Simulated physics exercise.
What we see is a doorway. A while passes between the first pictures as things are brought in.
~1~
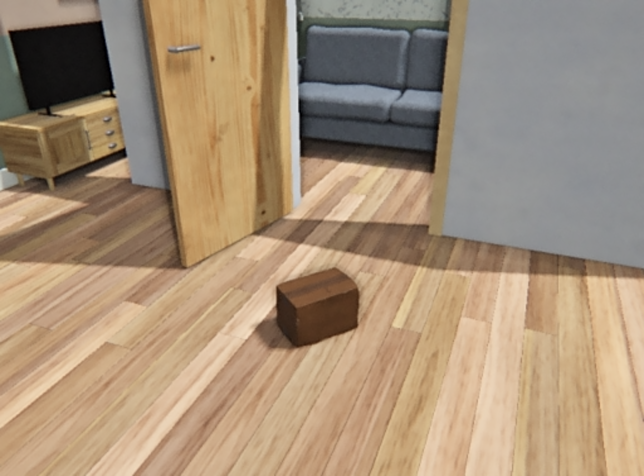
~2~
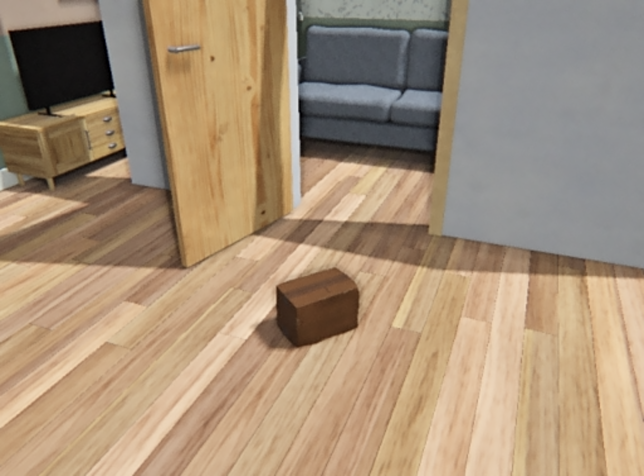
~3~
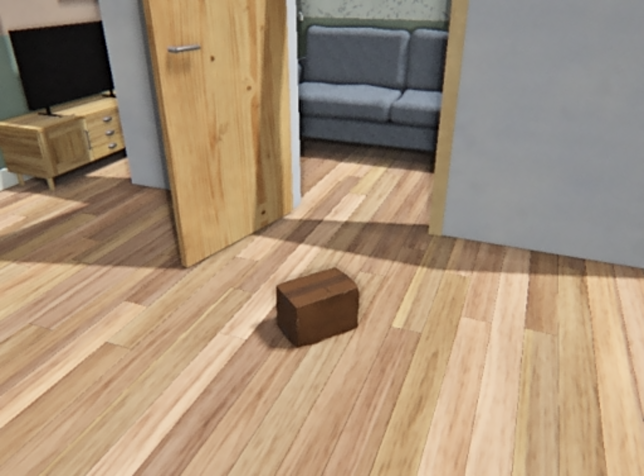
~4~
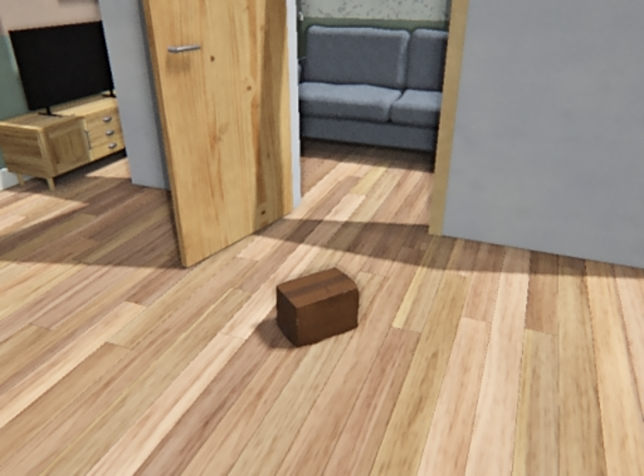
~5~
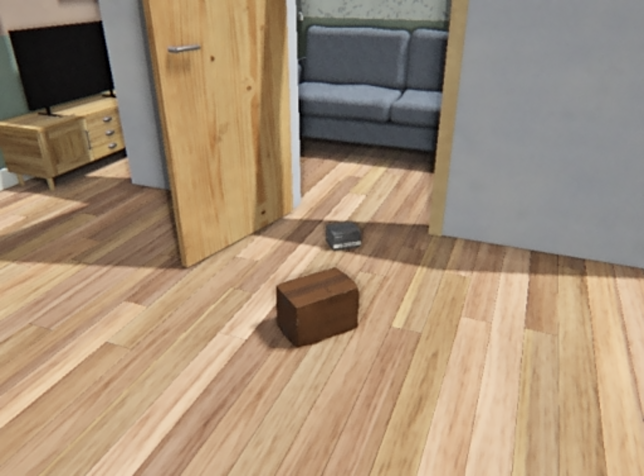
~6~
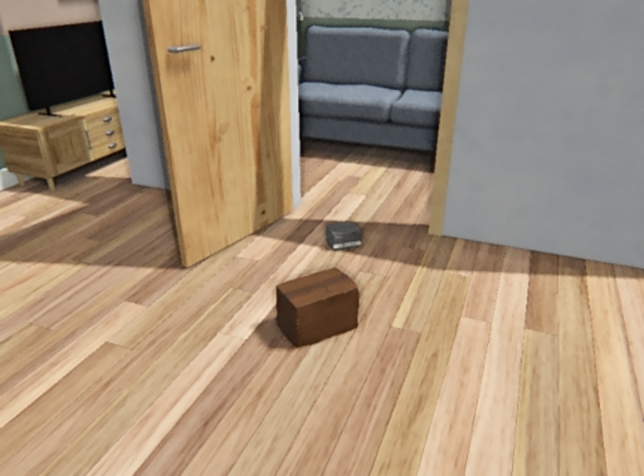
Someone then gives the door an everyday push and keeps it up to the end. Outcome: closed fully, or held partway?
The door ends up closed.
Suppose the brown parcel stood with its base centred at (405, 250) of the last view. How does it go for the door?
Well, after that the door gets caught.
Then, 1.10 s after the last picture, door 44° open.
Then, 1.40 s after the last picture, door 15° open; grey box slid well along near (375, 221).
At rest, door 0° open; moved from the start, grey box; brown parcel in place. Seen from the same camera at the end, grey box near (391, 207).
